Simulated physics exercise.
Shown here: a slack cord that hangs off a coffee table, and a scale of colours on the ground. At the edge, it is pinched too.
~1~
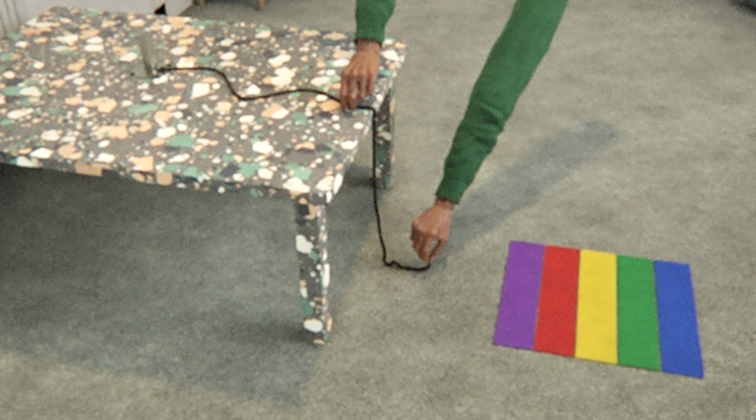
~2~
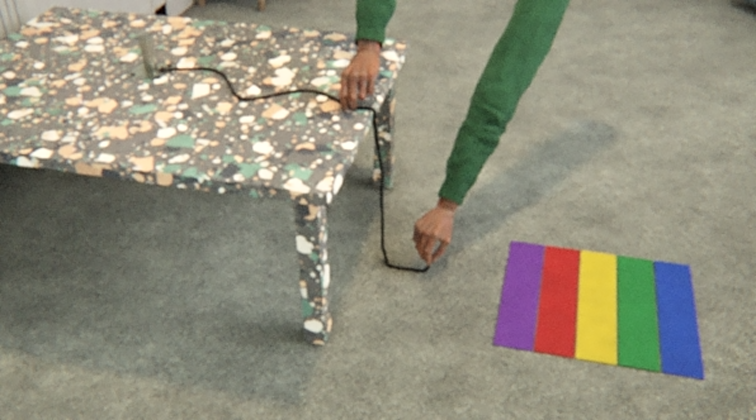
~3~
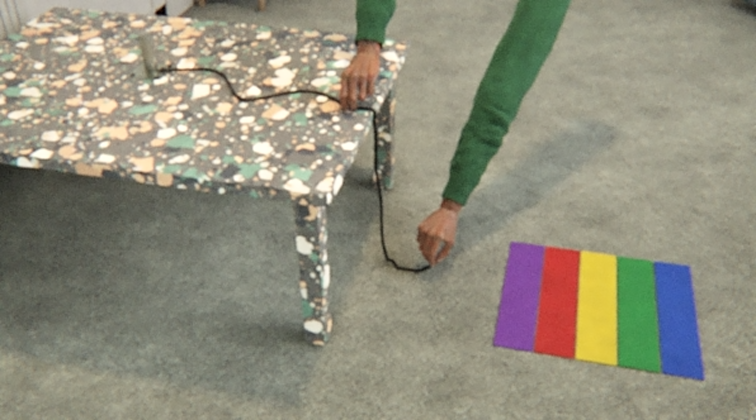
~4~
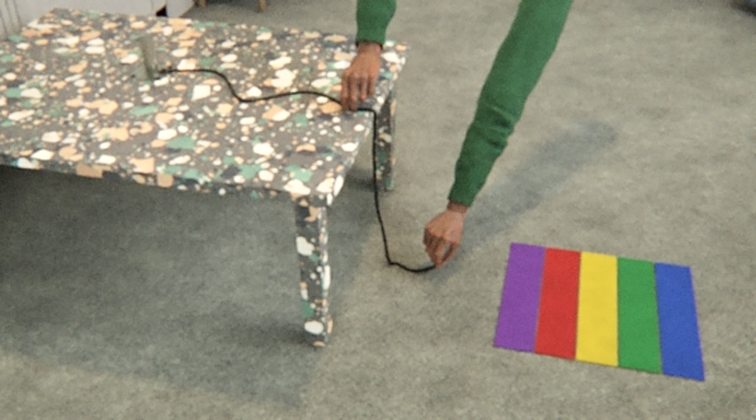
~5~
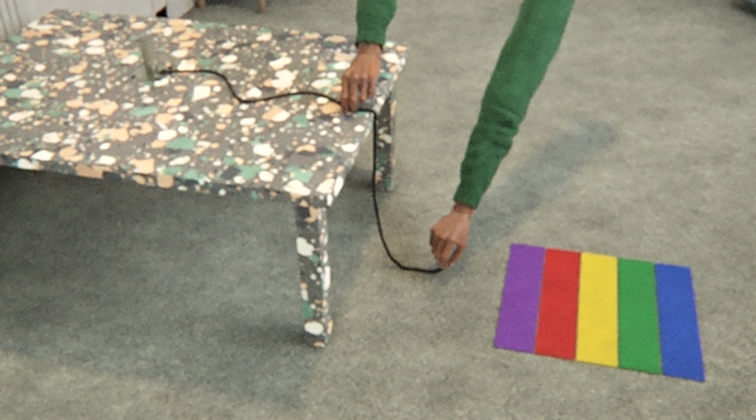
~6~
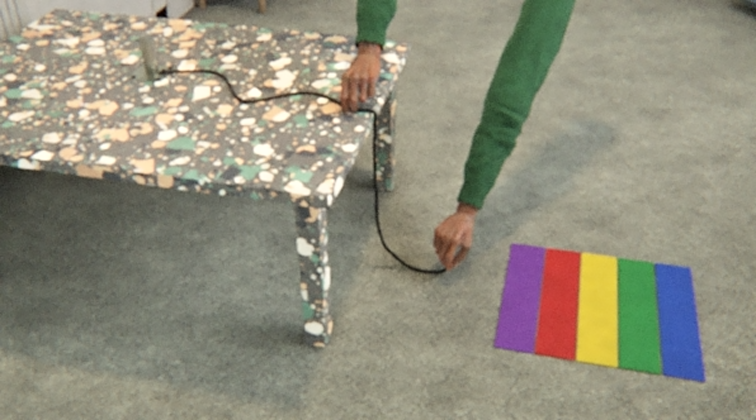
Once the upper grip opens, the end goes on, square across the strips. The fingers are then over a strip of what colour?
A yellow strip.
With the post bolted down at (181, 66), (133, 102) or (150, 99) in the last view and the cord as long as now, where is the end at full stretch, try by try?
In that order: (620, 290), (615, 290) and (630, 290).
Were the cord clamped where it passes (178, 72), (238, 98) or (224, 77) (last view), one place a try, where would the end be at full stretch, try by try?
First (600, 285), next (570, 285), last (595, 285).
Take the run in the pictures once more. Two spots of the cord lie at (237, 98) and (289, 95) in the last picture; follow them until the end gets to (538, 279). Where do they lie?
The first at (267, 92), the second at (320, 101).
Soon after, end near (538, 279); over purple.
After that, end near (577, 284); over red.
At the stop, end near (601, 288); over yellow. Over yellow.
